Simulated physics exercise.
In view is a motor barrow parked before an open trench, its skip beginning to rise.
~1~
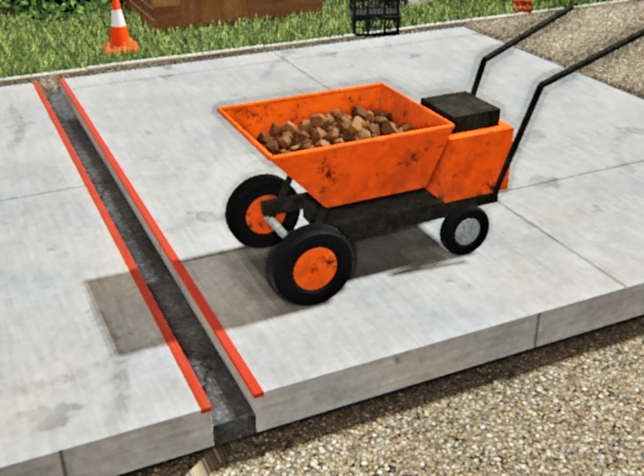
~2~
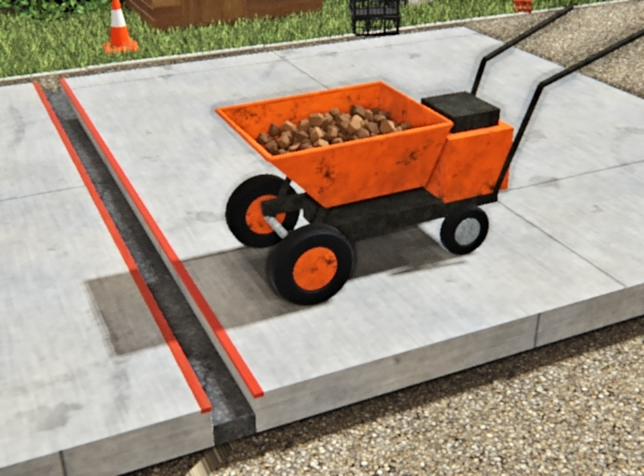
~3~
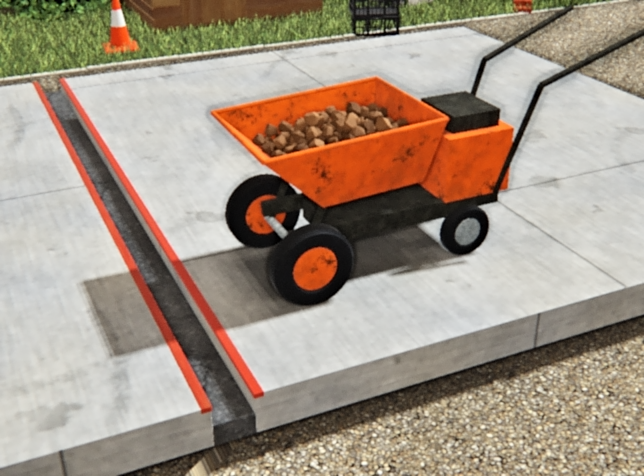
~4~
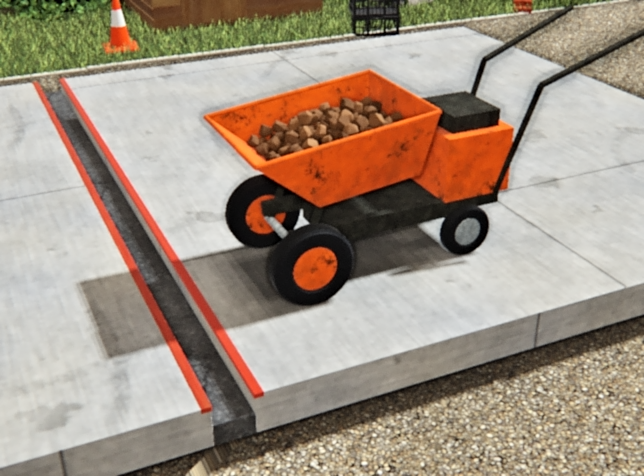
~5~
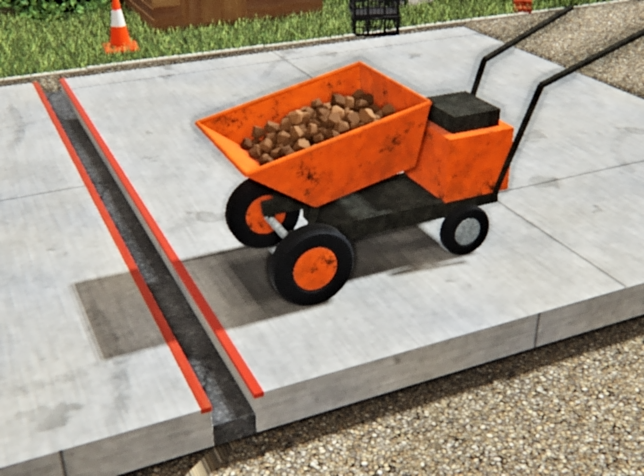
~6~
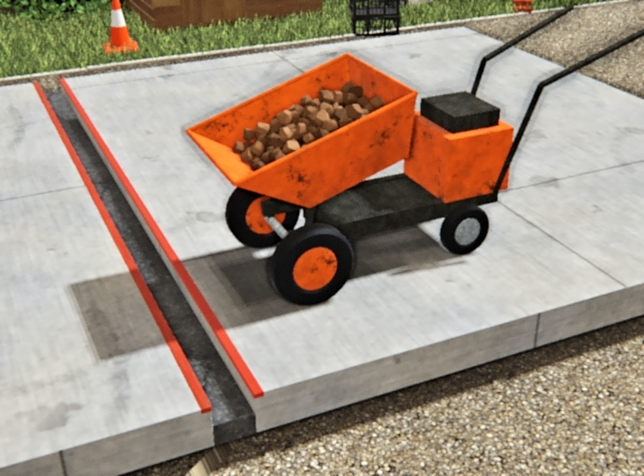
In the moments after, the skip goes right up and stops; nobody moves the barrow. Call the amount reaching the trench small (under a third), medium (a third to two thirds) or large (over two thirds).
Small.
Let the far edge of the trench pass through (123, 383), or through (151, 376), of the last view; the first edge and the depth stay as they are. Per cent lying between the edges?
Near 80 % and 50 %.
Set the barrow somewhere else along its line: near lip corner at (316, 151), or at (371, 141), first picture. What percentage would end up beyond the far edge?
Roughly 40 and 10 %.
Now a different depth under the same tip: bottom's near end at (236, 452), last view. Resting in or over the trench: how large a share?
I'd put it at about 20 in a hundred.
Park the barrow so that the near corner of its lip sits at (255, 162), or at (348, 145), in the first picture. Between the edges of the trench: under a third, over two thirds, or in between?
Well, for the first stop the answer is under a third, and for the second it is the middle third.
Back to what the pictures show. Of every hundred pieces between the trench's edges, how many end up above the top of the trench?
Estimate: Close to 15 in a hundred.
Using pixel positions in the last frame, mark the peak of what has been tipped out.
Around (109, 283).
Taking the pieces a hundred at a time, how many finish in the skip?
Roughly 0 percent.
Soon after the last picture, skip tipped steeply; all in the skip.
A little later, skip tipped steeply; about two thirds in the skip; a stray few in or heaped over the trench; about a quarter beyond it; a small part falling.
Later still, skip tipped right over; a stray few in the skip; a small part in or heaped over the trench; most beyond it.
At rest, skip tipped right over; about a quarter in or heaped over the trench; most beyond it.
